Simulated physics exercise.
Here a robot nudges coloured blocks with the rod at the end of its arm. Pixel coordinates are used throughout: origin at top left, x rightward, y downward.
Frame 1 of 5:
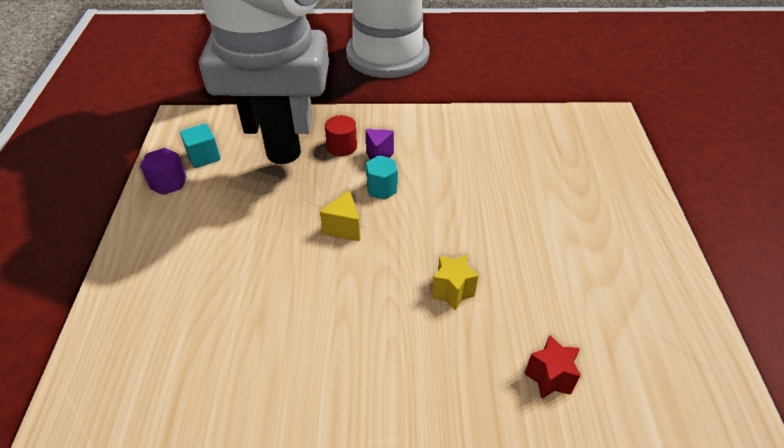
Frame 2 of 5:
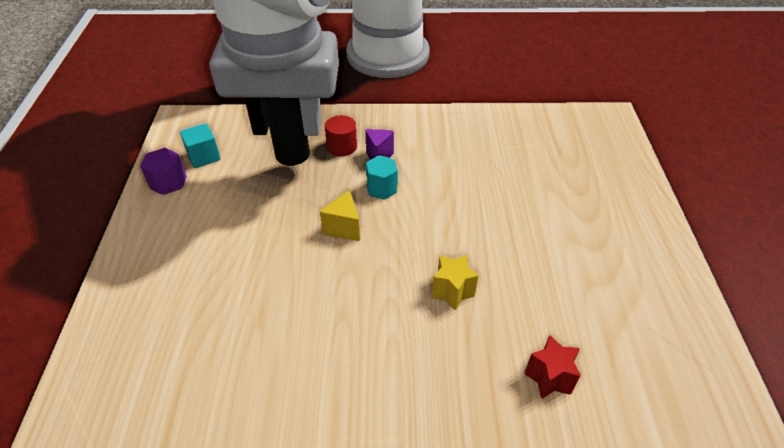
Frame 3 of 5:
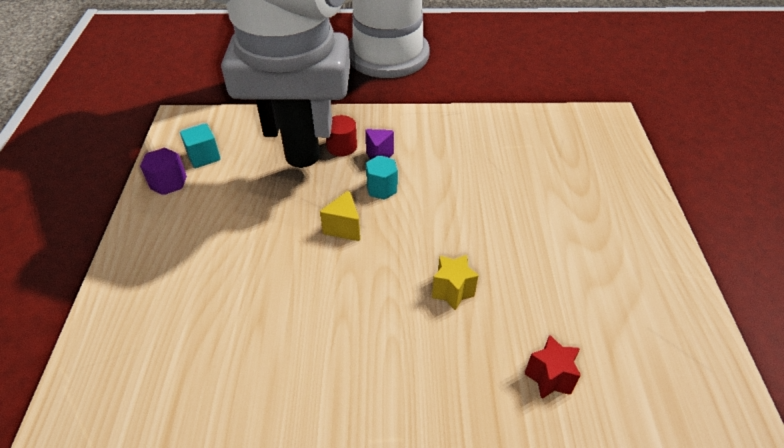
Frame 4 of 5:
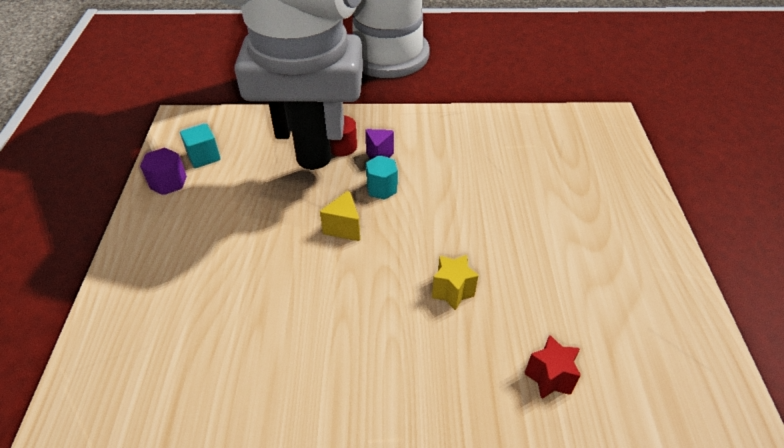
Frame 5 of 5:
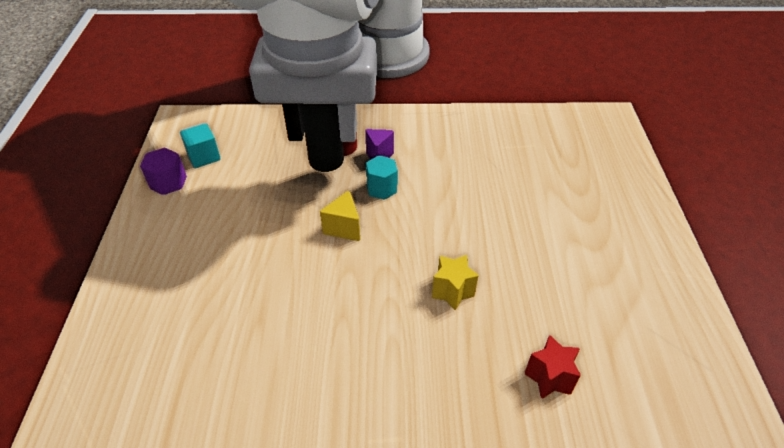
Robot arm moving its black rod slowly rightward above a wooden board, passing in front of a red cylinder, coloured blocks staying still.
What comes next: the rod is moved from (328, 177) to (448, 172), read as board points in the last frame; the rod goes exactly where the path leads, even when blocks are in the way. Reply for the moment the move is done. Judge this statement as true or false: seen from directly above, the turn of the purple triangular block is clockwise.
Verdict: False.
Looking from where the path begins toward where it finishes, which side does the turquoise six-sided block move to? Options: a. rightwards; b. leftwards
Correct choice: A.
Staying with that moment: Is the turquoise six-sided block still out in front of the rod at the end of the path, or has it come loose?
The rod has lost it.
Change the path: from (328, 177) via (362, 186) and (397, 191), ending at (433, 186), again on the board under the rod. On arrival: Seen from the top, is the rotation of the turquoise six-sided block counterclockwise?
No, it doesn't check out.
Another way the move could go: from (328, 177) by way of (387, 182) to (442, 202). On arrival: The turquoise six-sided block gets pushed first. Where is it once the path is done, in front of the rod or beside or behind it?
It will keep going ahead of the rod.
The first path, step by step. One third of the way, rod at (368, 159); turquoise six-sided block at (390, 168).
Two thirds of the way, rod at (409, 157); purple triangular block at (392, 134), turned 75° anticlockwise; turquoise six-sided block at (403, 173), turned 40° clockwise.
At the end, rod at (450, 156); red round block unmoved; purple triangular block at (392, 134), turned 75° anticlockwise; turquoise six-sided block at (403, 173), turned 40° clockwise.
